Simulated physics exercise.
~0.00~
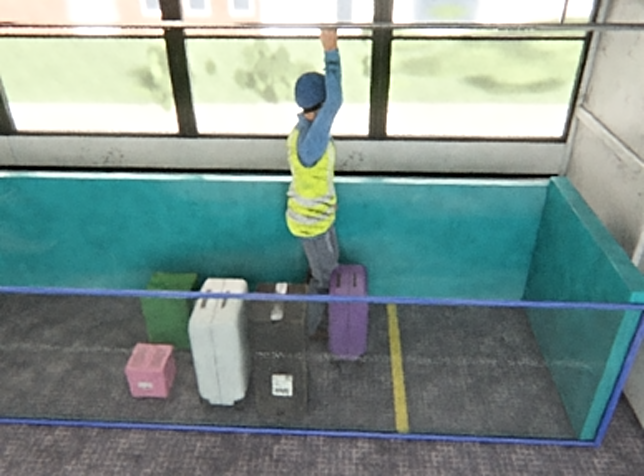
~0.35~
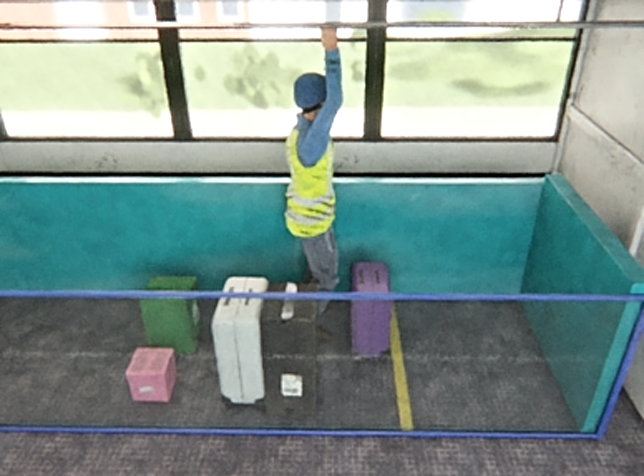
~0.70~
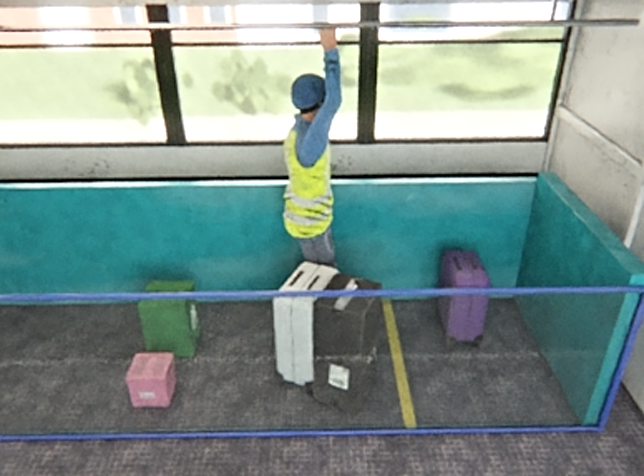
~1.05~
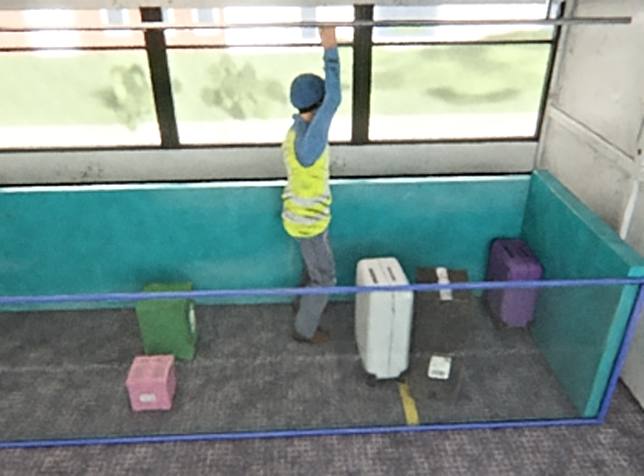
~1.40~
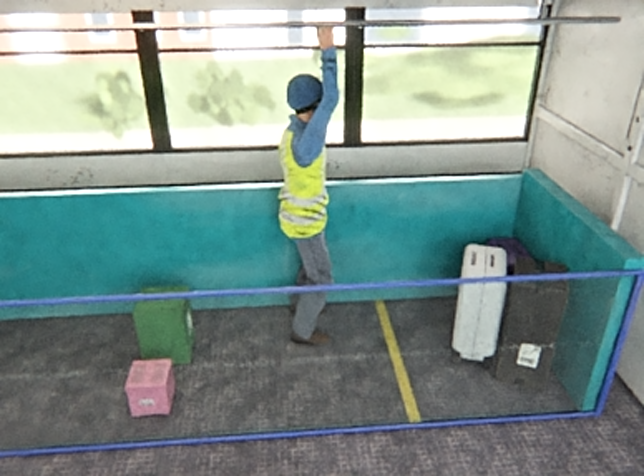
A white suitcase, a tall black bag and a smaller purple case stand upright near a traveller in a tram bay, seen from slightly above through a blue-edged clear front. The traveller, in a blue cap and yellow vest, grips an overhead rail, while a green pack and a pink box sit to the left. The three cases slide right, slowly at first, with the purple one leading across the yellow line. The white and black ones follow over it. They end bunched by the right wall, the purple case behind, while the green and pink items stay left of the line.
